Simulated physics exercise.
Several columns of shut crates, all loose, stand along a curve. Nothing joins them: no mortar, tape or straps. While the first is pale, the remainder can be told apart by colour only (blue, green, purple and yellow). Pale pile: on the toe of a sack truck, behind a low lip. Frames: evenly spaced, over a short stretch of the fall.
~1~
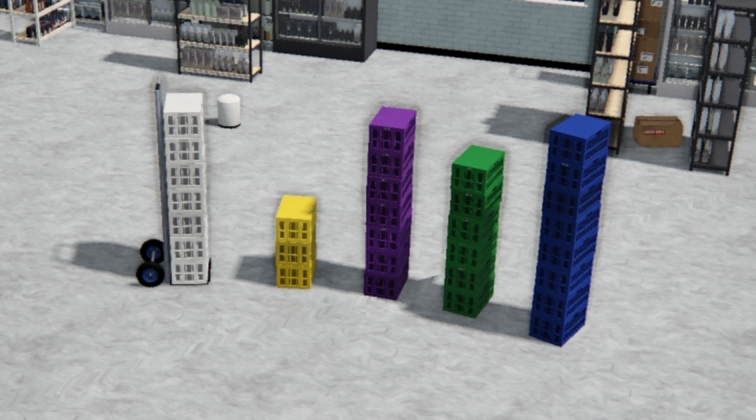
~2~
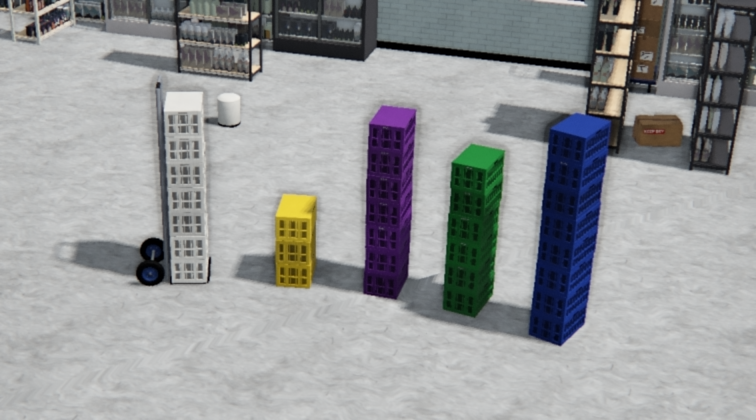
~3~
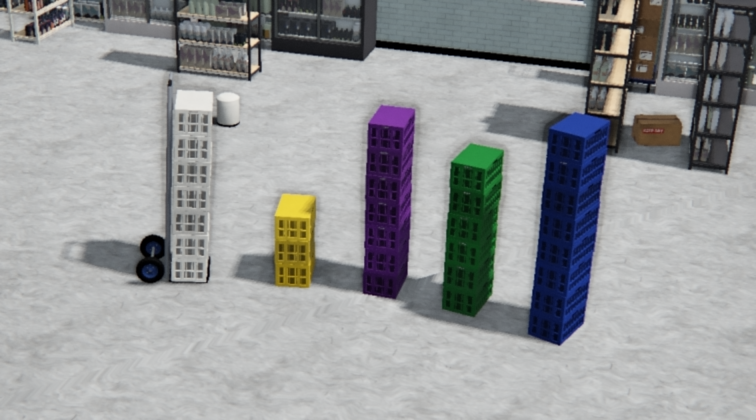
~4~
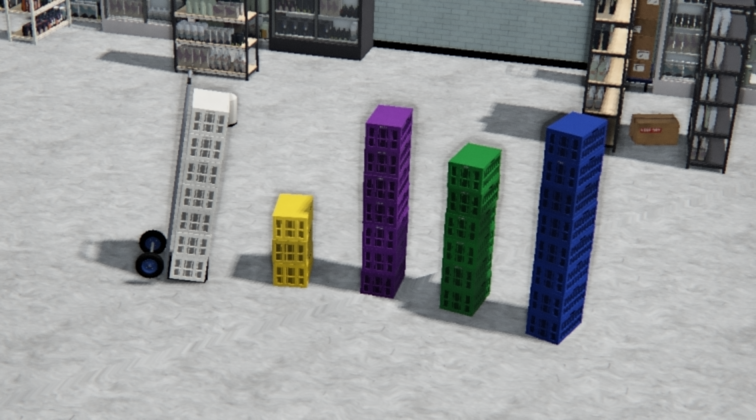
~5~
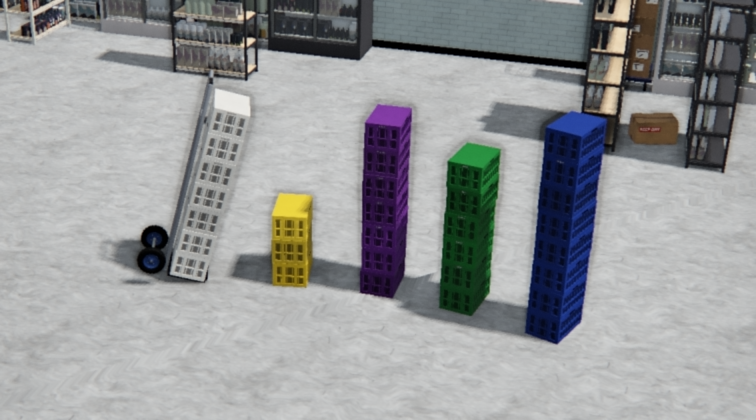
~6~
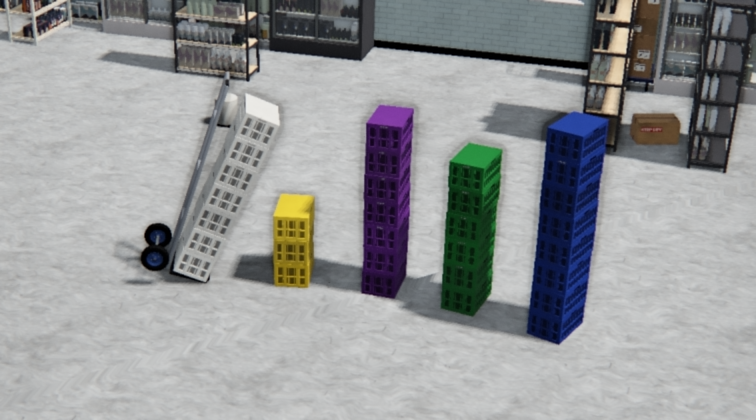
On a grey floor in front of shelving, a white stack of crates stands upright on a hand truck, left of yellow, purple, green and blue stacks. The truck and its stack begin leaning to the right, slightly at first, then clearly, toward the short yellow stack, while the coloured stacks stay standing.
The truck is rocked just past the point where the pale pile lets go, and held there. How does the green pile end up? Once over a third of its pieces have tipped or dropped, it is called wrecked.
The green pile remains upright.
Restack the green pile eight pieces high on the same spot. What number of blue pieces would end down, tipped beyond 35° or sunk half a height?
Blue count: 0.
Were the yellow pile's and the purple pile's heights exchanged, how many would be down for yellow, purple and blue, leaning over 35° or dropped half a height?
Once things settle, you'd count yellow 6, purple 2, blue 8 down.
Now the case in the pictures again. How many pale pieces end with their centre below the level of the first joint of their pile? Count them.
Count = 4.
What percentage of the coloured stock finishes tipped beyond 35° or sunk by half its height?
Some 0 in a hundred of them.
Soon, 1 of the pale pile down; none of the 6 green crates down (0 of 24 in all colours); top green crate unmoved.
A while on, 7 of the pale pile down; none of the 6 green crates down (0 of 24 in all colours); top green crate unmoved.
Towards the end, 7 of the pale pile down; none of the 6 green crates down (0 of 24 in all colours); top green crate unmoved; top yellow crate displaced half its height.
Finally, 7 of the pale pile down; none of the 6 green crates down (0 of 24 in all colours); top green crate unmoved; top yellow crate displaced half its height. Seen by the last camera, middles, top green crate near (475, 168), top yellow crate near (312, 218).
